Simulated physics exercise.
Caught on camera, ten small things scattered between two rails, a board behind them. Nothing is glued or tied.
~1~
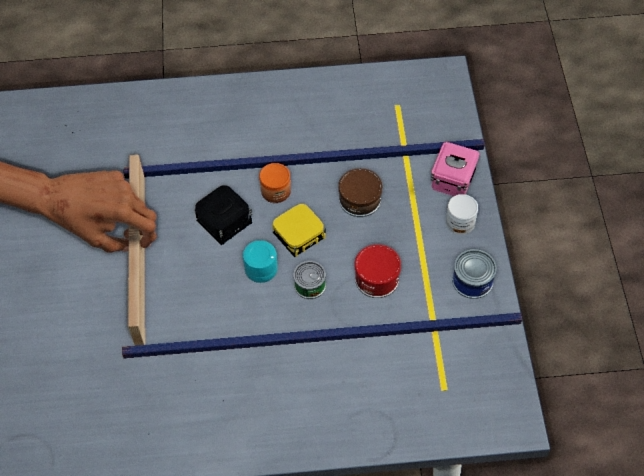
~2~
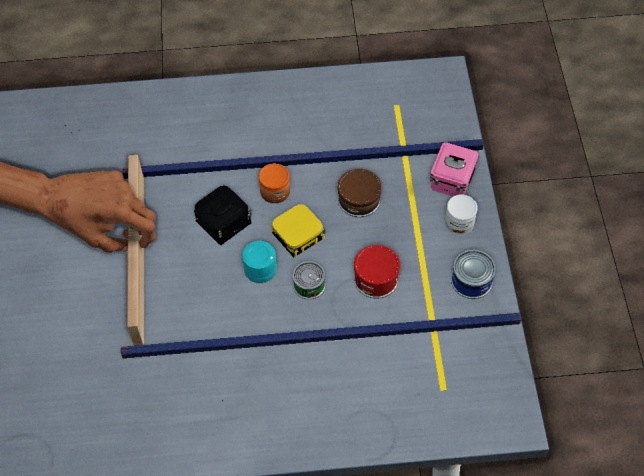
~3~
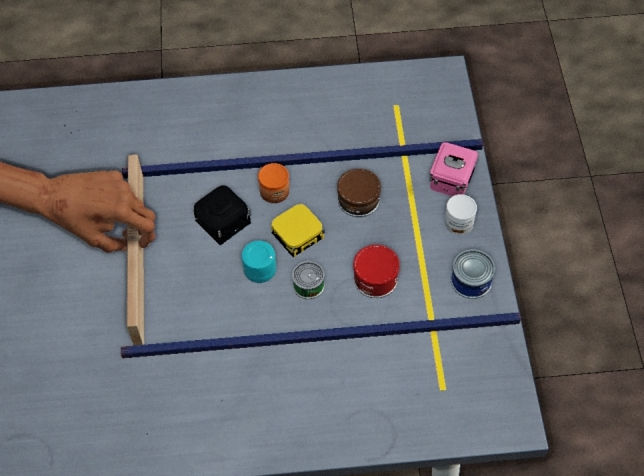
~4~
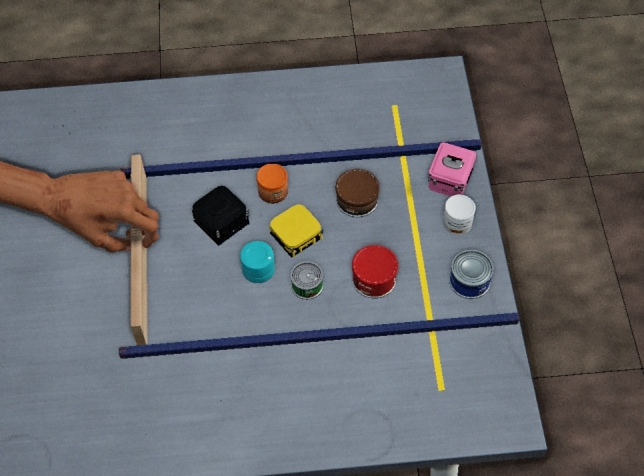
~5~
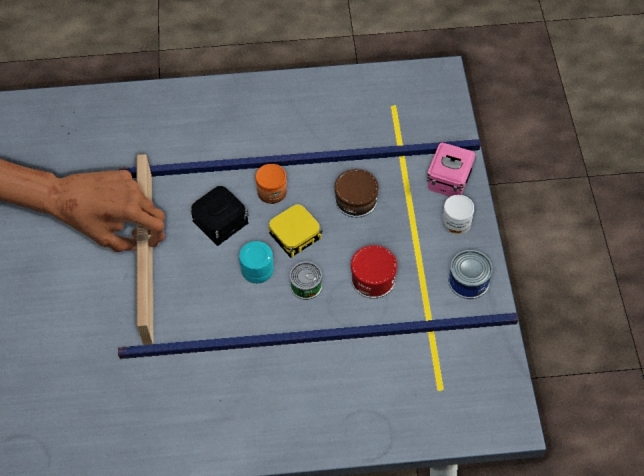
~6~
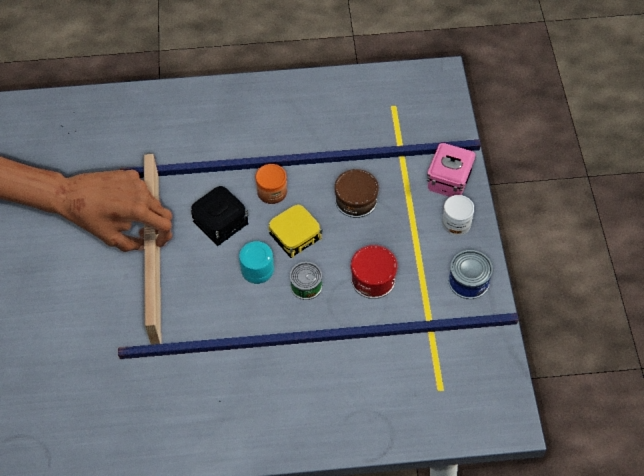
A hand holding a wooden board upright, then sliding it slightly right between two blue rails toward ten scattered small containers.
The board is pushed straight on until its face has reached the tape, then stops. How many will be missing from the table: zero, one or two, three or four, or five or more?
The number that fall off is one or two.
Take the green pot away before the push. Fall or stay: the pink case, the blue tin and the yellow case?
The pink case drops off; the blue tin remains up; the yellow case is kept.
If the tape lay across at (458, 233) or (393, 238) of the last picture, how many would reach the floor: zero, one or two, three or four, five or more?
One after another: Five or more; none.
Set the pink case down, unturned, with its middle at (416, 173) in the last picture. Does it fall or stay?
From there it drops off.
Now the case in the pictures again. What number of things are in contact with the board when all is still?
In contact: 4.
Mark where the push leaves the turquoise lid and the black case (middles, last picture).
First (435, 246), then (429, 189).
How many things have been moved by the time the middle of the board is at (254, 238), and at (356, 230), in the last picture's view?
The counts are 4 and 8.
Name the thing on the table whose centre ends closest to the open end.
It is the blue tin.
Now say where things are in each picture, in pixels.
In the first picture, pink case (455, 171); blue tin (474, 274); white tub (462, 215); board (137, 248); tape (419, 236).
In the second picture, blue tin (473, 274); turquoise lid (260, 262).
In the third picture, white tub (460, 215); yellow case (297, 230).
In the fourth picture, pink case (452, 171); green pot (307, 280).
In the fifth picture, blue tin (470, 274); red pot (374, 272).
In the sixth picture, pink case (451, 171); blue tin (470, 275); white tub (458, 216); board (152, 247); tape (415, 236).
Soon after, none off yet; pink case at rest near (451, 171); blue tin at rest near (470, 275); white tub at rest near (458, 216).
After that, none off yet; pink case displaced a little near (471, 168); blue tin moving near (475, 275); white tub at rest near (458, 216).
In the end, the number that fall off is one or two; gone, pink case.
